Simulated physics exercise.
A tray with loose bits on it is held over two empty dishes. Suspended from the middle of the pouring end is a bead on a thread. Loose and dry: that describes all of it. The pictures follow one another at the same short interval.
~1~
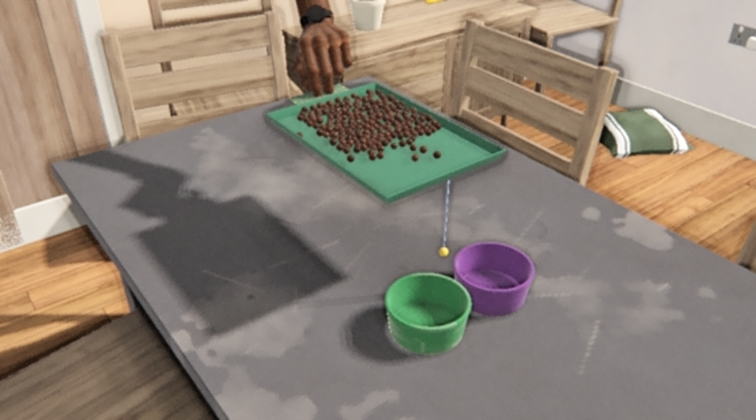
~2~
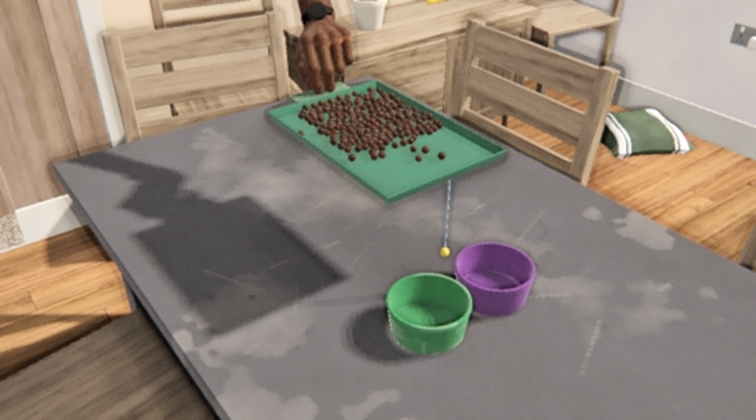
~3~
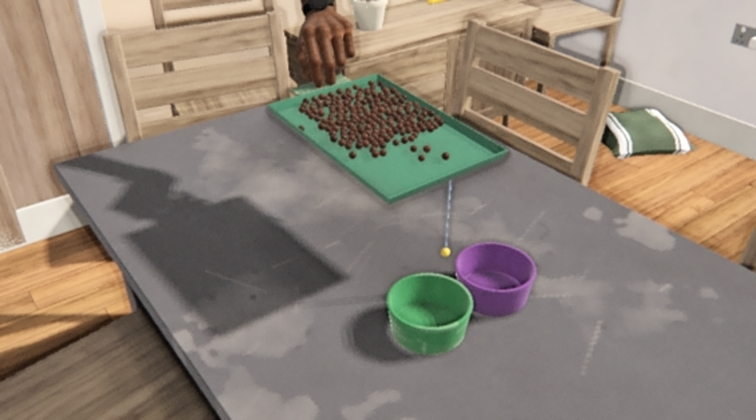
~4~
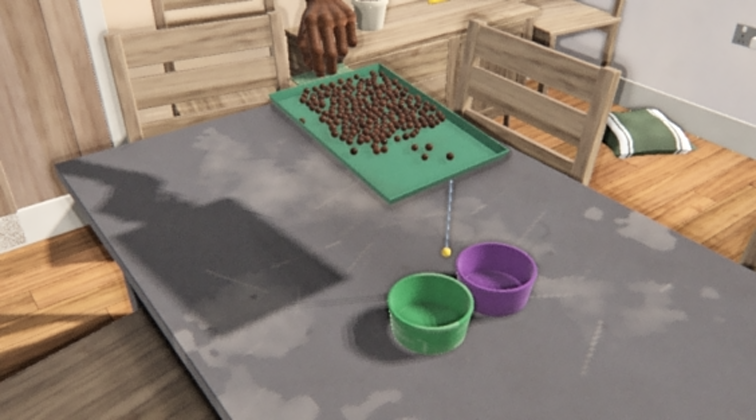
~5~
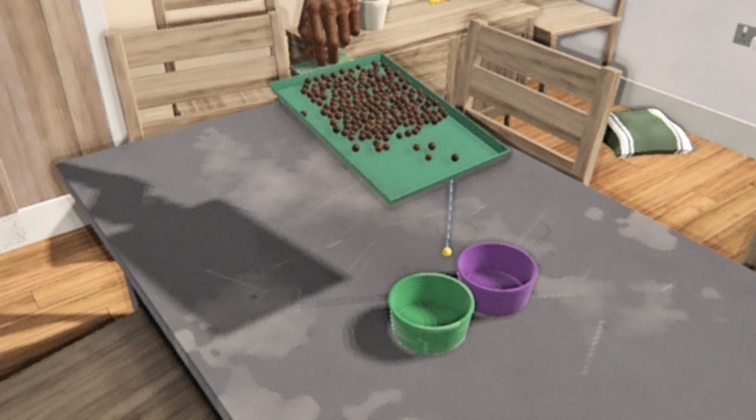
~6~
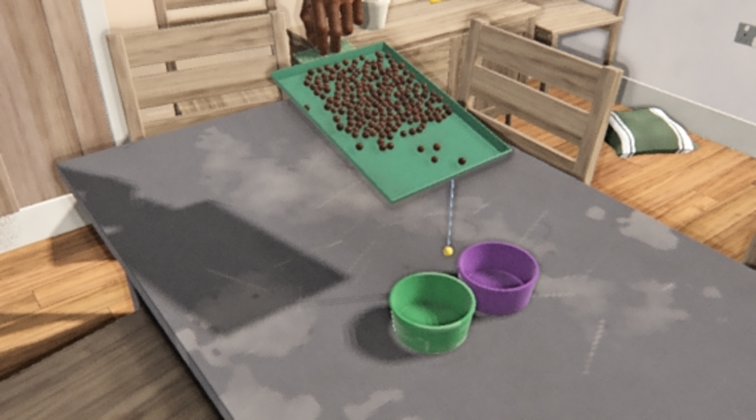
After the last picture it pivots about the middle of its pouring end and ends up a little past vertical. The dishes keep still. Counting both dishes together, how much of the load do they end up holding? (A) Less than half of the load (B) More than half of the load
Answer: B.
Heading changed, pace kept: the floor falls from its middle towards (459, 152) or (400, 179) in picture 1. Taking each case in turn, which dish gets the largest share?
So, the dish at the right the first time round, the dish at the left the second.
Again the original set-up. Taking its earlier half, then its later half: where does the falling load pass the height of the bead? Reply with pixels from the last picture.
The early half goes through (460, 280), the late half through (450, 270).
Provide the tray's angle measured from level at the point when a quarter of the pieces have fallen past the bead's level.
Close to 50° of tilt at that moment.
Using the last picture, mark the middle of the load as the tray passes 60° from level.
Load centre: Approx. (448, 267).
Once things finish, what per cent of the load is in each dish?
The left dish has 50 per cent, the right dish has 30.
Soon after the last picture, tray tipped steeply; about a third on the tray; about a quarter in the left dish; a small part in the right dish; a small part outside both; a small part in the air.
A little later, tray tipped right over; about half in the left dish; about a third in the right dish; about a quarter outside both; a stray few in the air.
Later still, tray tipped past a quarter turn; about half in the left dish; about a third in the right dish; about a quarter outside both.
At rest, tray tipped past a quarter turn; about half in the left dish; about a third in the right dish; about a quarter outside both.
